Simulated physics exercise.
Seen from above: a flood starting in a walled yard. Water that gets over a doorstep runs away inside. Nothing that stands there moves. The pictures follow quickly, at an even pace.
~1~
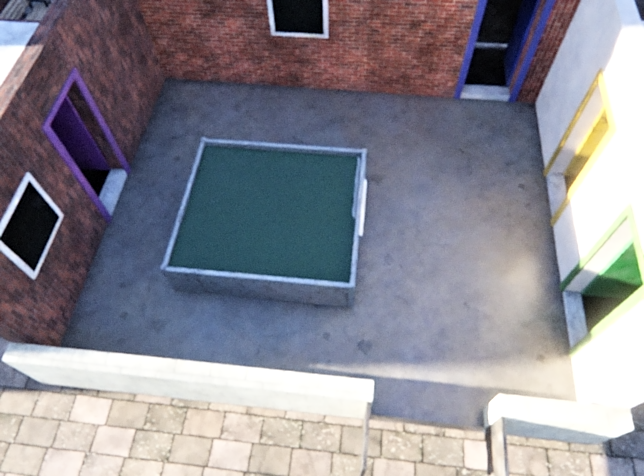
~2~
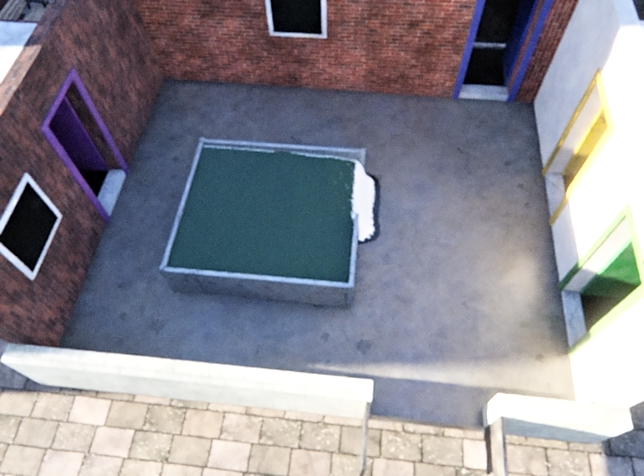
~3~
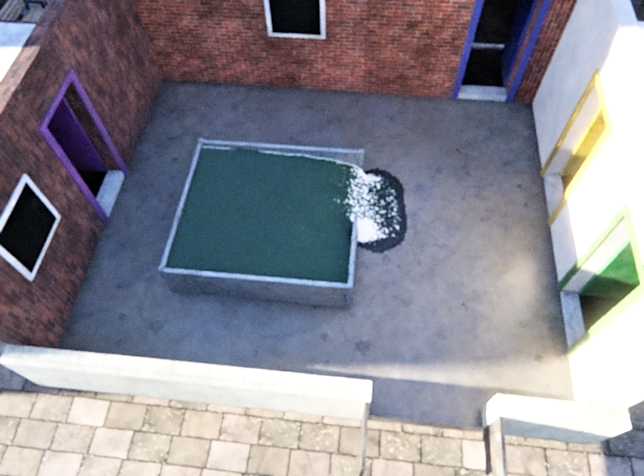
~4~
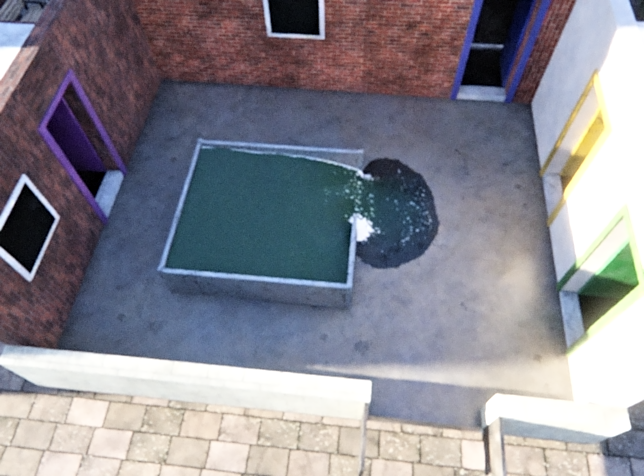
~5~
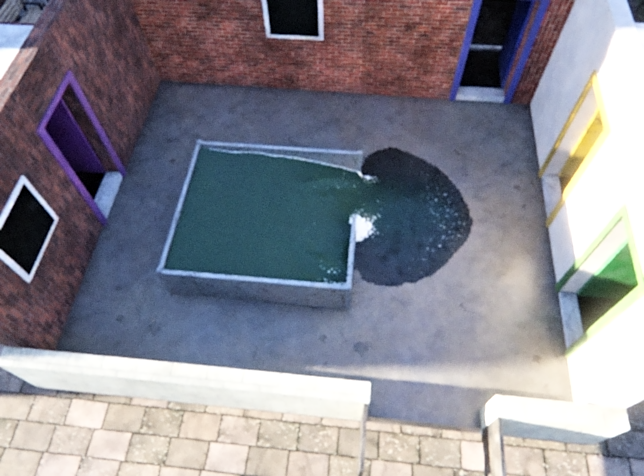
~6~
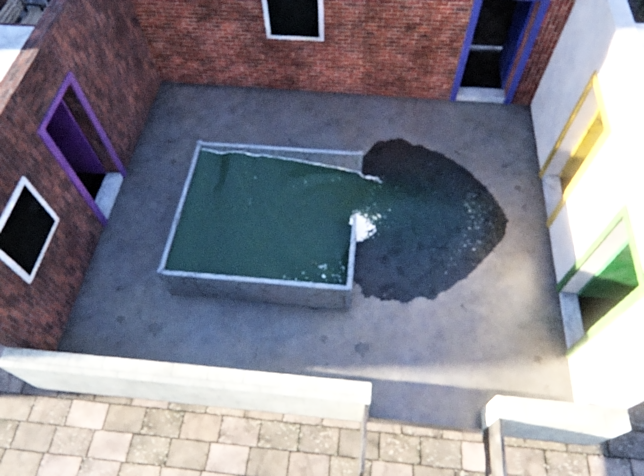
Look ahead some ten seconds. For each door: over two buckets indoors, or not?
One by one: The green door floods; the blue door floods; the purple door holds within the limit; the yellow door floods.
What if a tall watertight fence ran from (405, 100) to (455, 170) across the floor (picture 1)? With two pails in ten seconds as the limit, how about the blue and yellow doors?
The blue one lets less in, the yellow one passes that mark.
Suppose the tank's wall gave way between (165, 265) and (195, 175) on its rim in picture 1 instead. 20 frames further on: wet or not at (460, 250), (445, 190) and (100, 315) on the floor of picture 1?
One after the other: Clear, no water, under water.
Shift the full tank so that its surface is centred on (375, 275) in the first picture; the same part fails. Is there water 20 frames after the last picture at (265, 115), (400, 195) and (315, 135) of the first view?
As listed: Not flooded, free of water, dry.
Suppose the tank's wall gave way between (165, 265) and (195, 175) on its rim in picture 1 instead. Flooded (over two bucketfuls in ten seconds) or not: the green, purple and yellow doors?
Then: The green door lets more in; the purple door goes over; the yellow door keeps below it.
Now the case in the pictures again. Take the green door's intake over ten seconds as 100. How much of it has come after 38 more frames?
Some 70 per cent.
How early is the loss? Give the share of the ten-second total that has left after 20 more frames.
Roughly 40 per cent.
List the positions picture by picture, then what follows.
Still water in the tank at (271, 209), in the first picture.
The front is at (364, 238), out from the gap at (357, 198), in the second picture.
The front is at (397, 239), out from the gap at (356, 200), in the third picture.
Water pours out at (355, 201) and has run to (431, 232), in the fourth picture.
The front is at (464, 233), out from the gap at (354, 202), in the fifth picture.
The front is at (501, 218), out from the gap at (355, 202), in the sixth picture.
A moment on, water covers 25 % of the floor; the green door not reached, the blue door not reached, the purple door not reached, the yellow door under two buckets in.
Next, water covers 35 % of the floor; the green door under two buckets in, the blue door wet at the sill, nothing in, the purple door not reached, the yellow door over two buckets in.
Then, water covers 40 % of the floor; the green door over two buckets in, the blue door over two buckets in, the purple door not reached, the yellow door far over two buckets in.
Later, water covers 75 % of the floor; the green door far over two buckets in, the blue door over two buckets in, the purple door not reached, the yellow door far over two buckets in.
In the end, water covers 95 % of the floor; the green door far over two buckets in, the blue door far over two buckets in, the purple door wet at the sill, nothing in, the yellow door far over two buckets in.
